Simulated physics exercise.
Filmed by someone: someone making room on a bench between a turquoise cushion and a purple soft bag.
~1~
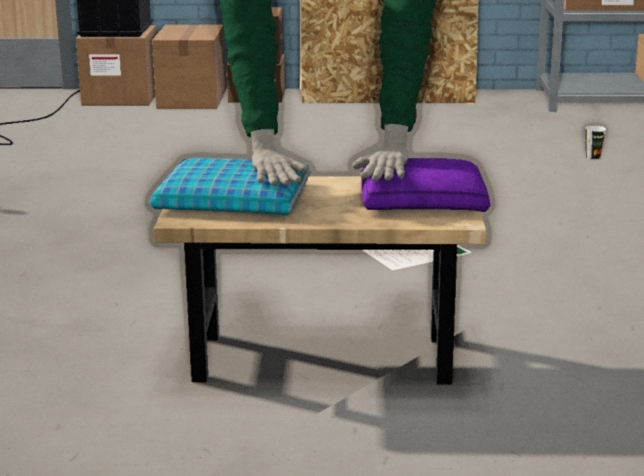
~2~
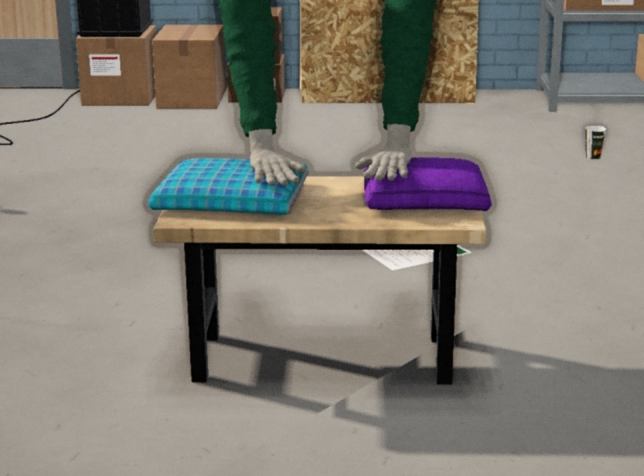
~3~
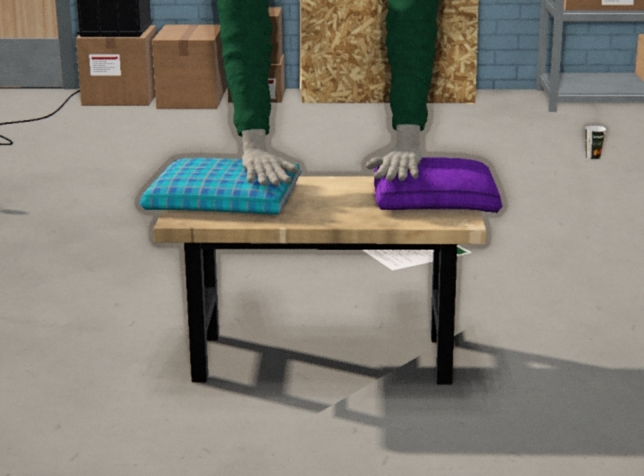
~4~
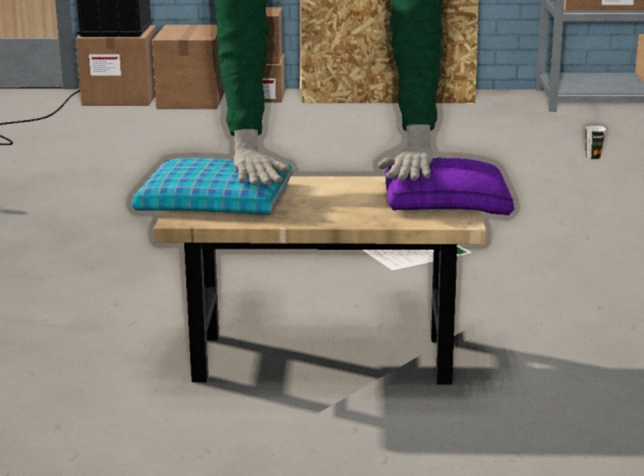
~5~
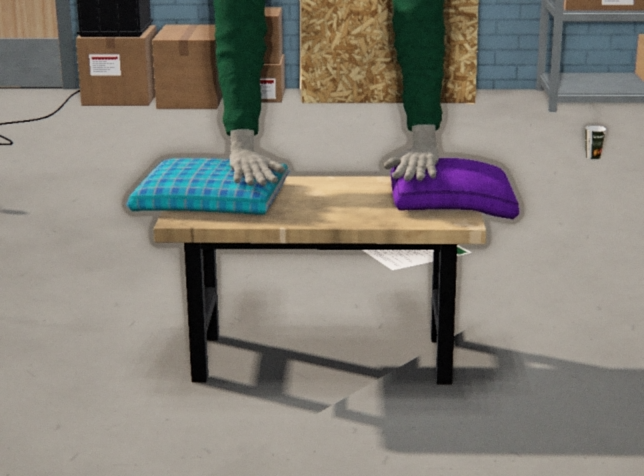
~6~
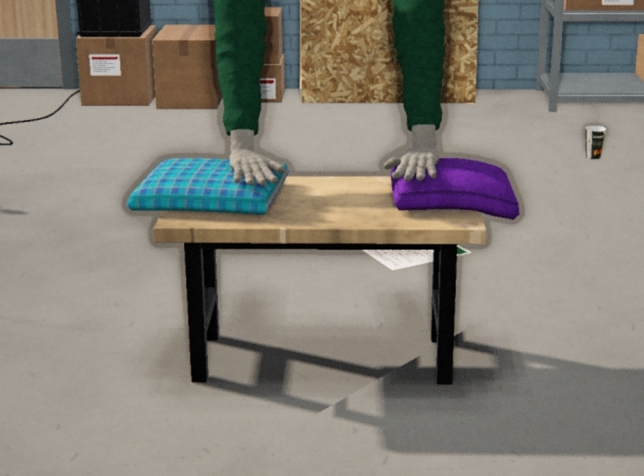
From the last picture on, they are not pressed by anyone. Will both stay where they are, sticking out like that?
Here is how it goes: The turquoise cushion stays; the purple soft bag stays.
Then, 0.36 s on from there, cushion as it was left; soft bag as it was left.
In the end, cushion as it was left; soft bag as it was left. The turquoise cushion remains on top and the purple soft bag holds its place.
